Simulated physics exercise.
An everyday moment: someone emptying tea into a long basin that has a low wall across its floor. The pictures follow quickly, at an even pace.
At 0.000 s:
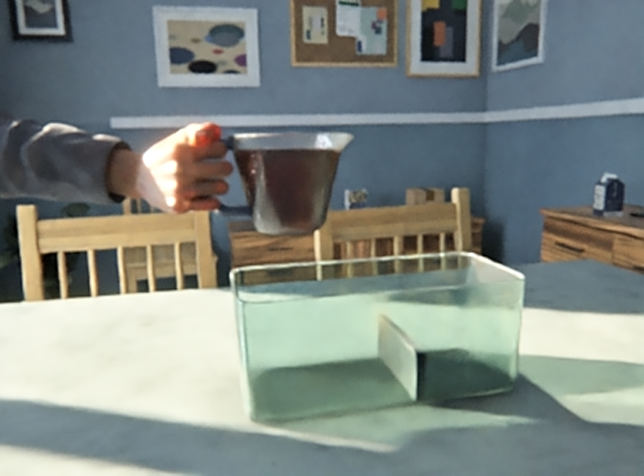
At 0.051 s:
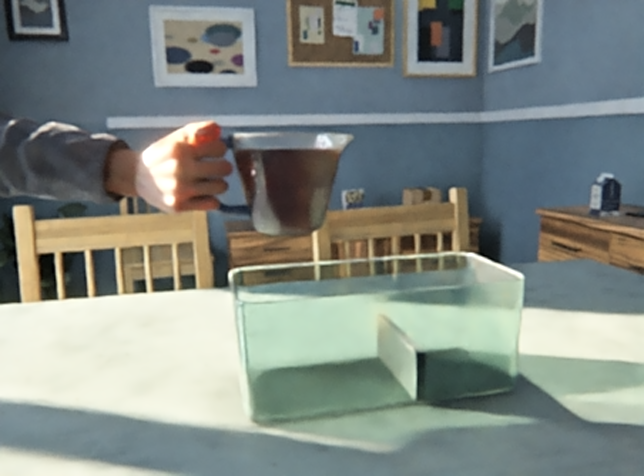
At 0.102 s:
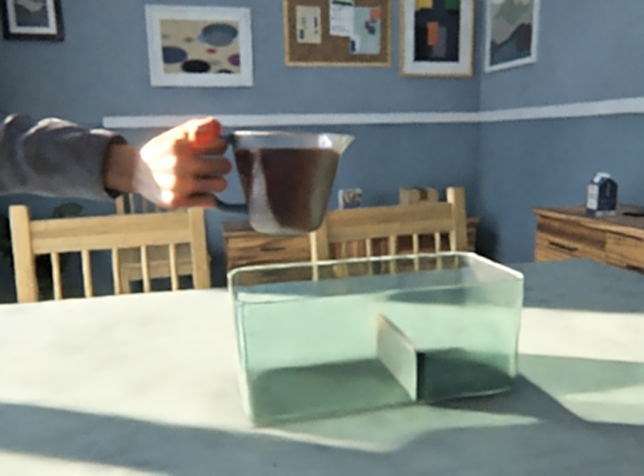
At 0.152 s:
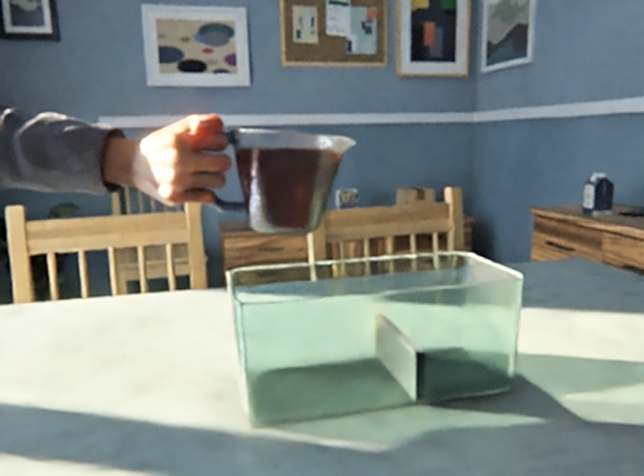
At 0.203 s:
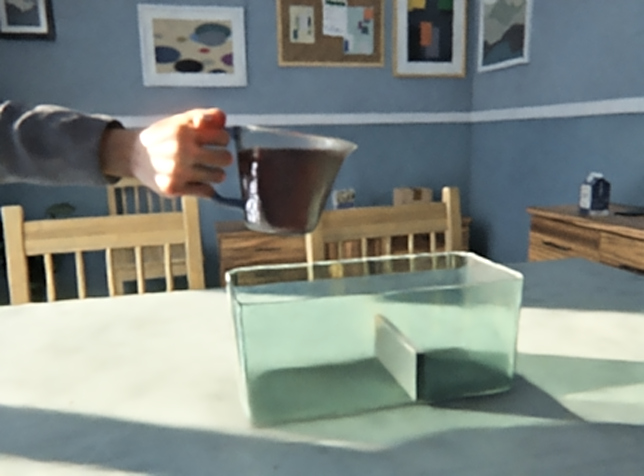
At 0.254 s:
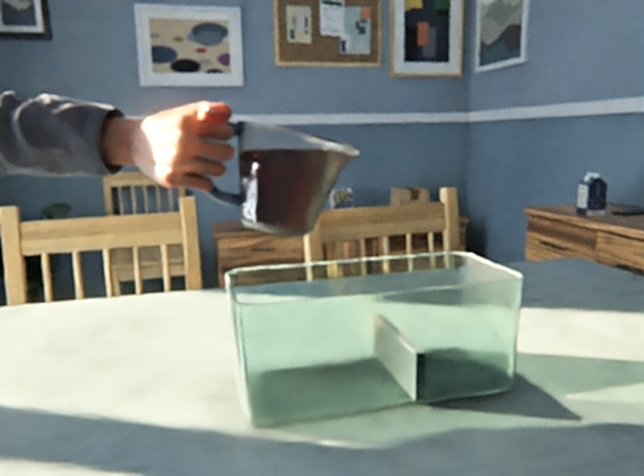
A hand holding a glass jug of dark brown tea above a clear, low-walled basin, slowly tilting it slightly to the right.
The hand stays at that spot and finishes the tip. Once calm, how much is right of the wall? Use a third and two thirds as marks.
The share right of the wall is from a third to two thirds.
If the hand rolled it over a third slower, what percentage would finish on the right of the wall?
Some 60 per cent.
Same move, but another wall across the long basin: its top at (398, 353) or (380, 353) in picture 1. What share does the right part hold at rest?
About 60 and 75 per cent.
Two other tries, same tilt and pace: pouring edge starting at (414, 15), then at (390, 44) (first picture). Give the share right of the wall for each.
The first gives 75 %, the second 85 %.
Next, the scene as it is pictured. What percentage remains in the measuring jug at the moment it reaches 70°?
Near 60 %.
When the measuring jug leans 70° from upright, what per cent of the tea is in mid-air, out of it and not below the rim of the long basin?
Some 20 per cent.
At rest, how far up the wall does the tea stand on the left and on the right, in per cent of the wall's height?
Near 20 on the left, 30 on the right.
A moment on, the measuring jug is tipped part way and 60 per cent is still to pour, 2 is left of the wall and 16 right of it.
Next, the measuring jug is tipped right over and 8 per cent is still to pour, 37 is left of the wall and 48 right of it.
Then the measuring jug is tipped right over and 0 per cent is still to pour, 51 is left of the wall and 49 right of it.
Later the measuring jug is tipped right over and 0 per cent is still to pour, 51 is left of the wall and 49 right of it.
In the end 51 per cent lies left of the wall, 49 right of it and 0 outside.
